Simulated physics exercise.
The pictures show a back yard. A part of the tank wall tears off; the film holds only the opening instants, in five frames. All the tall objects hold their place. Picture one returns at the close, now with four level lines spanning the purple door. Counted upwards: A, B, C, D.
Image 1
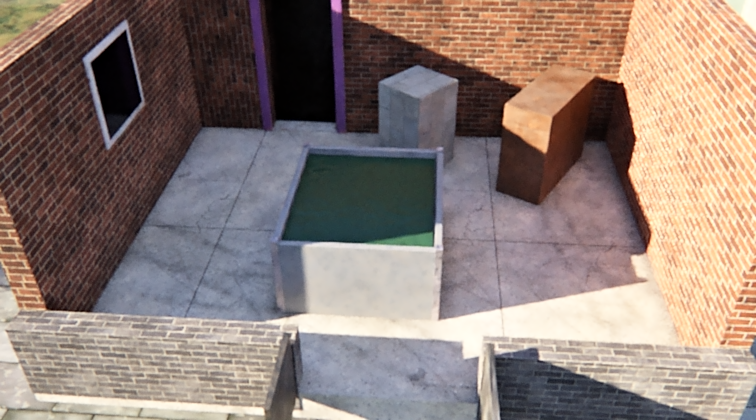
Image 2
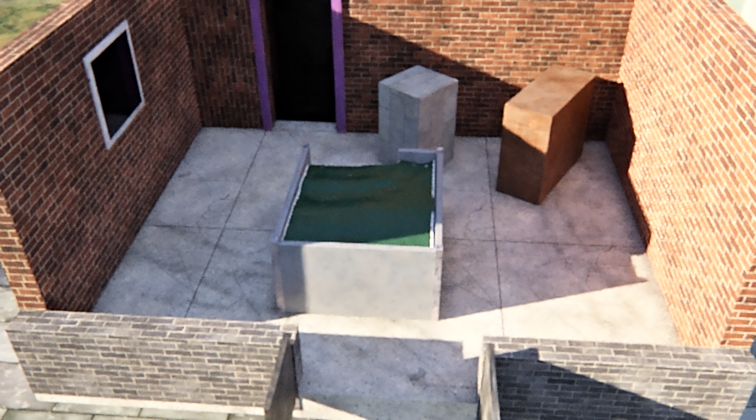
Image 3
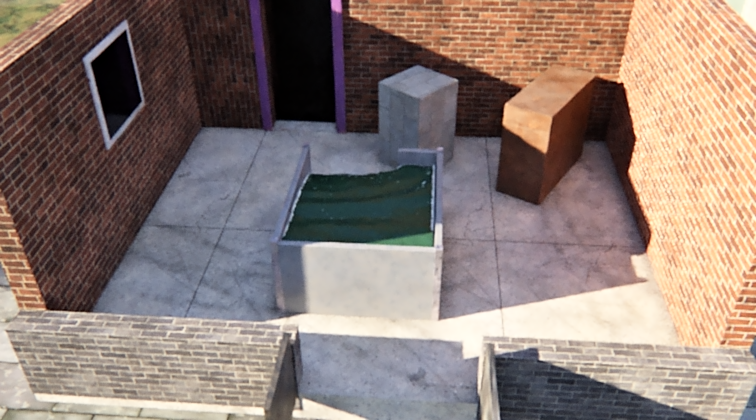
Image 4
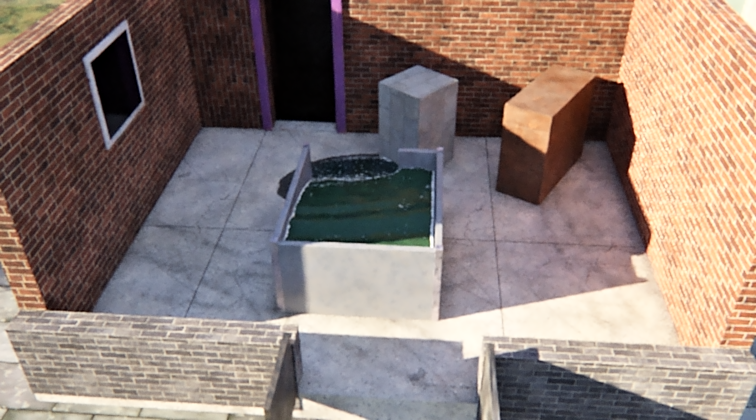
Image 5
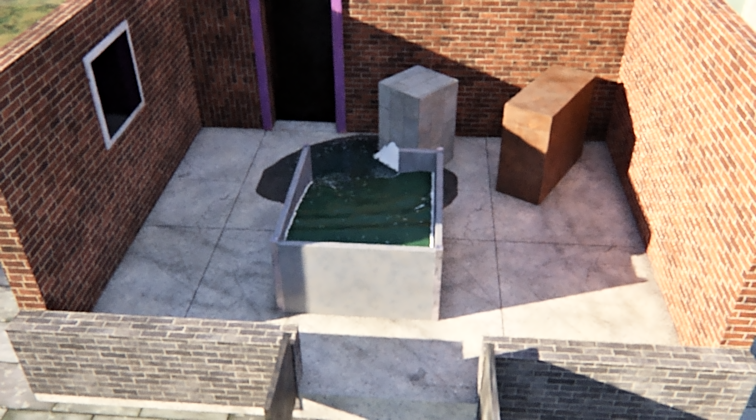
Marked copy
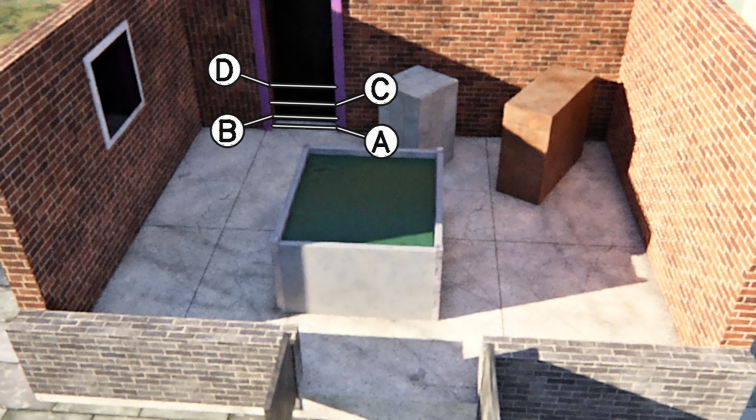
Green water in a gray tank sinks and sloshes as a dark puddle spreads behind it.
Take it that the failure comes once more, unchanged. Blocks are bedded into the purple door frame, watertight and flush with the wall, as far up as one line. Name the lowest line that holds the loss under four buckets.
I would pick mark C.
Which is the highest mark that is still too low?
B it is.
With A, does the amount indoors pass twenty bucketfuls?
Yes, clearly.
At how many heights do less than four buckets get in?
Two of the four.
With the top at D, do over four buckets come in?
No, not at all.
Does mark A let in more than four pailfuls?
Yes.
On the marked copy, A at (305, 126); B at (304, 117); C at (303, 103); D at (302, 86); from the bottom up A, B, C, D.
For mark A, dozens of bucketfuls pour in.
For mark B, about 9 bucketfuls get in.
For mark C, a splash gets over, under a bucket.
For mark D, nothing gets over.
